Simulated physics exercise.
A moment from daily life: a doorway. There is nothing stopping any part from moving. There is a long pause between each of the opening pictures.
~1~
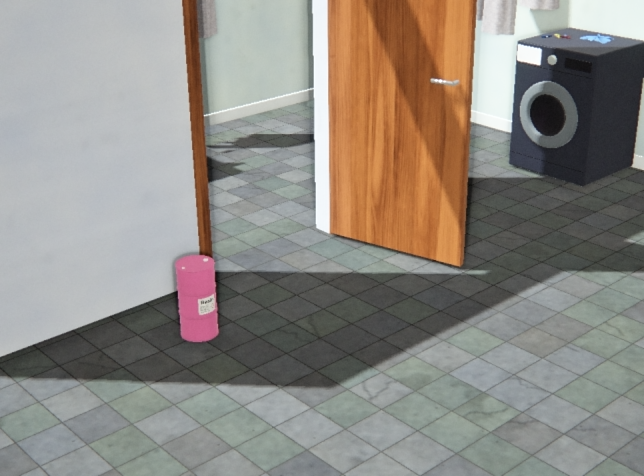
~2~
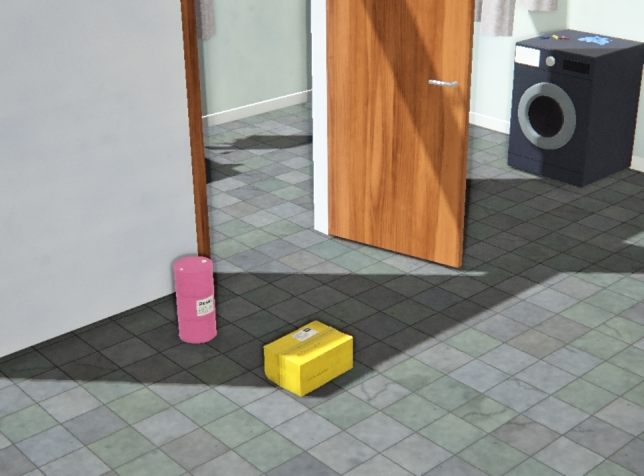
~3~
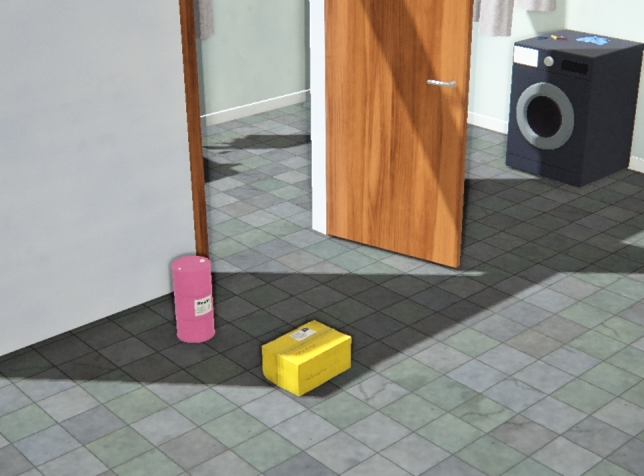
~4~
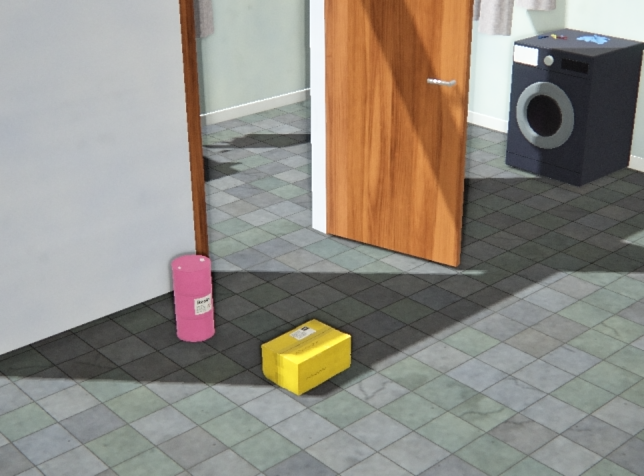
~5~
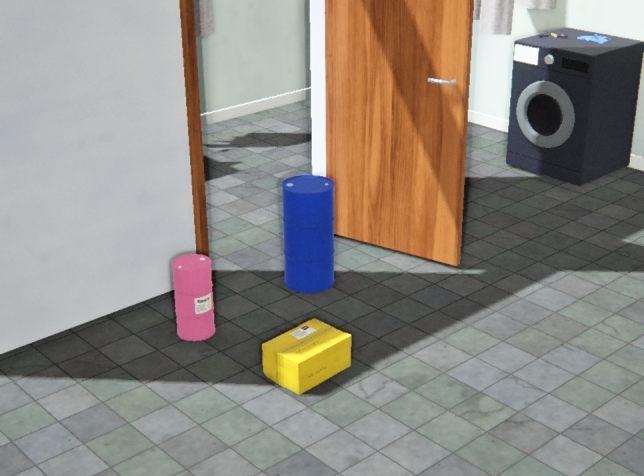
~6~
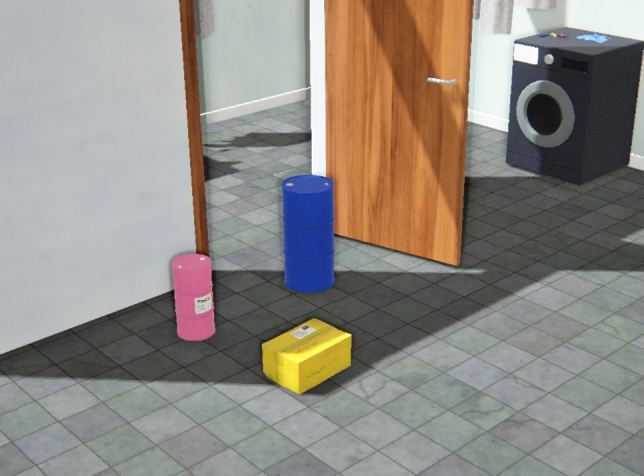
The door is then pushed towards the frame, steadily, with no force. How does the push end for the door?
The door falls short.
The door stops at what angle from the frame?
Close to 15 degrees, I'd say.
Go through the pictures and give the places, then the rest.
Door wide open and still; pink canister (197, 298), in the first frame.
Door wide open and still; pink canister (196, 300); yellow box (309, 357), in the second frame.
Door wide open and still; pink canister (194, 299); yellow box (307, 357), in the third frame.
Door wide open and still; pink canister (194, 298); yellow box (307, 356), in the fourth frame.
Door wide open and still; pink canister (194, 298); yellow box (307, 355), in the fifth frame.
Door wide open and still; blue drum (309, 234); pink canister (194, 297), in the sixth frame.
Then, 0.60 s later than the last frame, door 80° open.
Then, 1.00 s later than the last frame, door 47° open; blue drum moved a little near (297, 234).
Then, 1.30 s later than the last frame, door 31° open; blue drum moved about its own width near (262, 233).
Then, 1.50 s later than the last frame, door 21° open; blue drum moved about its own width near (242, 230).
When it is over, door 16° open; moved from the start, blue drum; the other 2 as before. End places, in pixels of the last picture, blue drum near (232, 227).
